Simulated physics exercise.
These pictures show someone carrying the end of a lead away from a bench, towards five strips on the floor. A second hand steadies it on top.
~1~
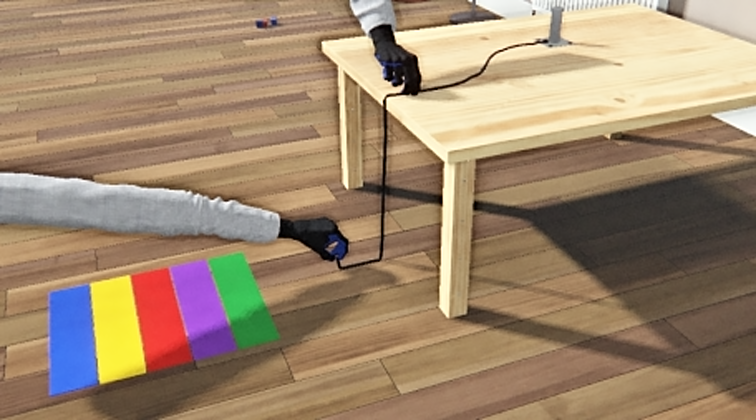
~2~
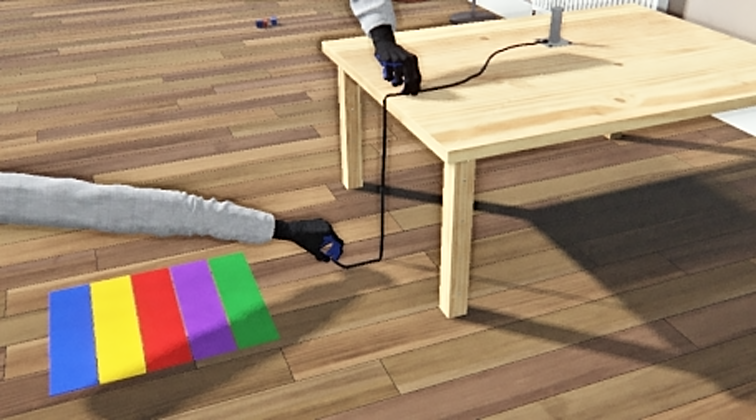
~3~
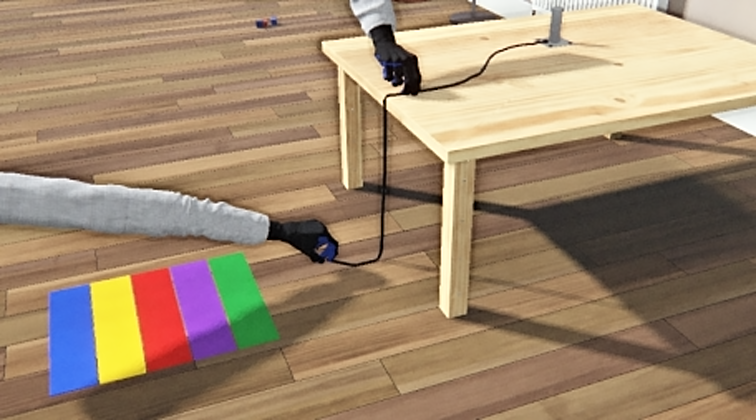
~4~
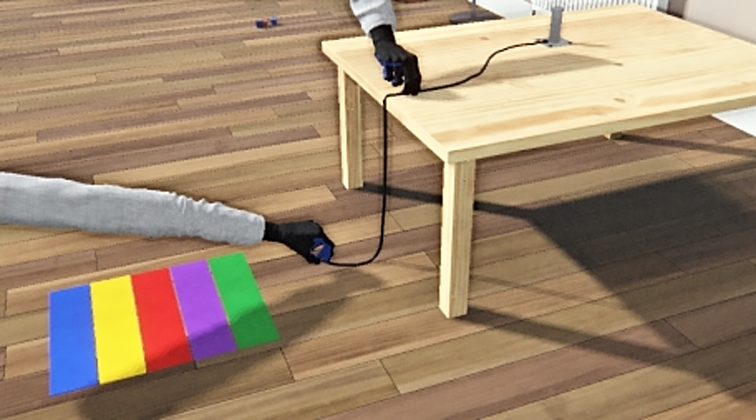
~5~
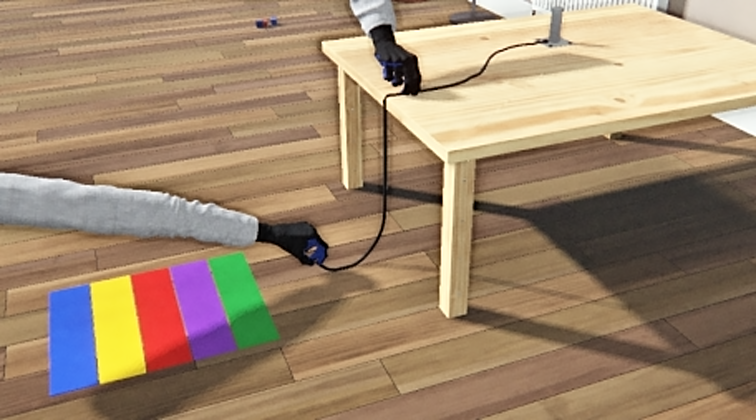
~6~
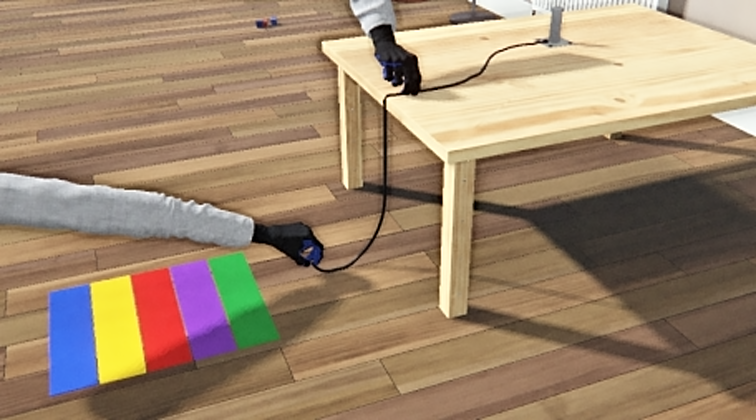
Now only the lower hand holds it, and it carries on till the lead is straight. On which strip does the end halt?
Over purple.
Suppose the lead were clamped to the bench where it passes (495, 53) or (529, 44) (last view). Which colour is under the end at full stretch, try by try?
Taking them in turn: Purple; purple.
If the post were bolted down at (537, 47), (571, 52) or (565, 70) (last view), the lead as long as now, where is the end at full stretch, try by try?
About (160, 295), (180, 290) and (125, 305).
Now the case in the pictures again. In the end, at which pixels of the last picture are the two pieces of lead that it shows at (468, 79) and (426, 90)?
They go to (439, 76) and to (399, 88).
Soon after, end near (261, 274); short of the strips.
After that, end near (221, 283); over green.
At the stop, end near (197, 288); over purple. The end stops over the purple strip.
